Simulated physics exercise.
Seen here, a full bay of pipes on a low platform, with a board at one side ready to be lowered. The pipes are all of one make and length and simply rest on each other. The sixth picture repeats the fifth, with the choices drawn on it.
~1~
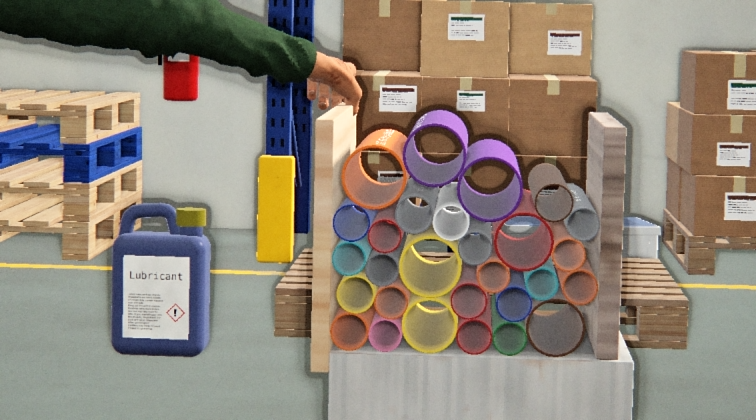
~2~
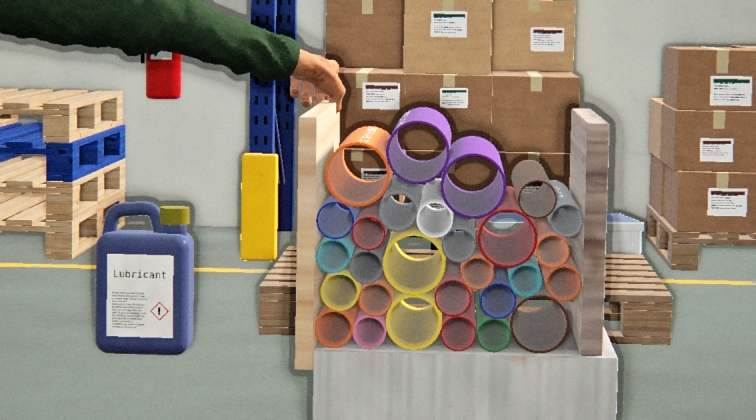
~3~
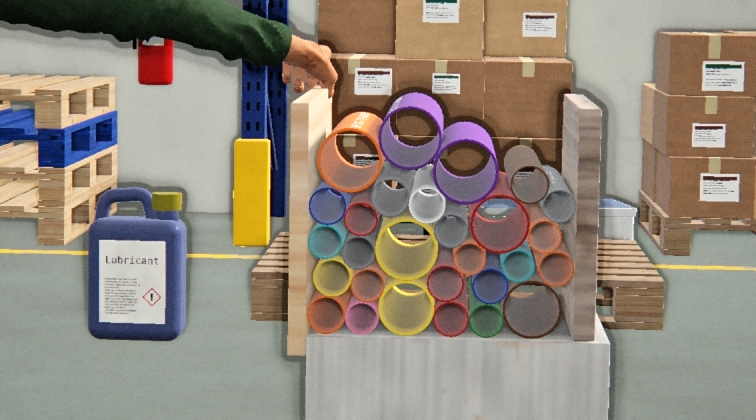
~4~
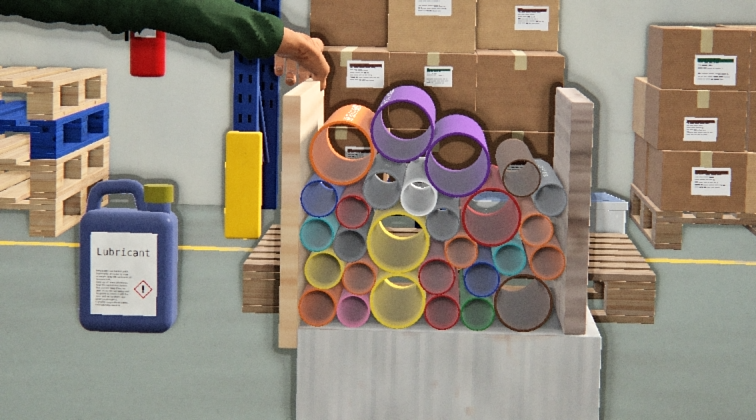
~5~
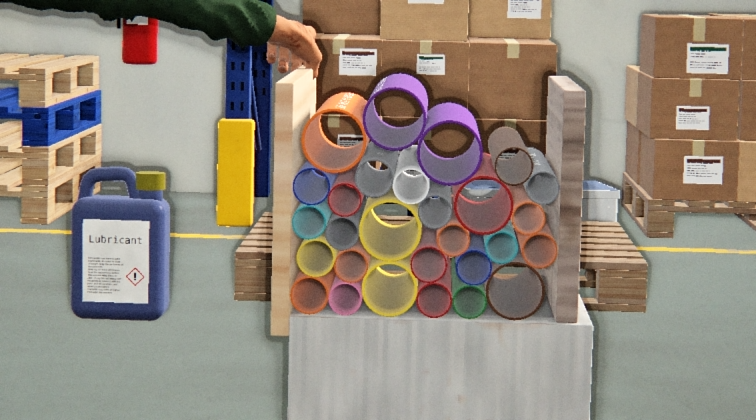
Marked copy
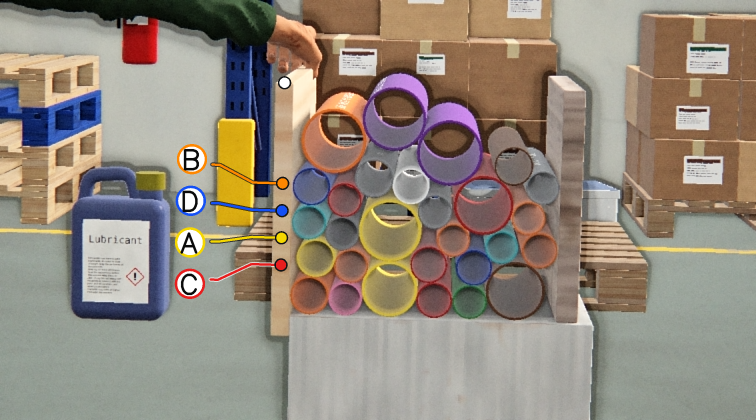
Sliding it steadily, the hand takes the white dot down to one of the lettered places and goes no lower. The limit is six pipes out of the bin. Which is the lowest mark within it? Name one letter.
No lower than C.
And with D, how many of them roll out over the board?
At D the number is two.
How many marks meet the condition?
The number is four.
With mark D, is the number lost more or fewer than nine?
Fewer than nine.
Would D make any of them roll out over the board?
Yes.
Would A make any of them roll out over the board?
At A: Yes.
On the marked copy, A at (282, 238); B at (283, 183); C at (281, 265); D at (282, 211); the white dot at (285, 83).
Following C. Soon after the start, top of the board (293, 160).
Later, top of the board (291, 247).
In the end, top of the board (291, 264), six out over the board.
As for the rest, A six out over the board; B none out over the board; D two out over the board.
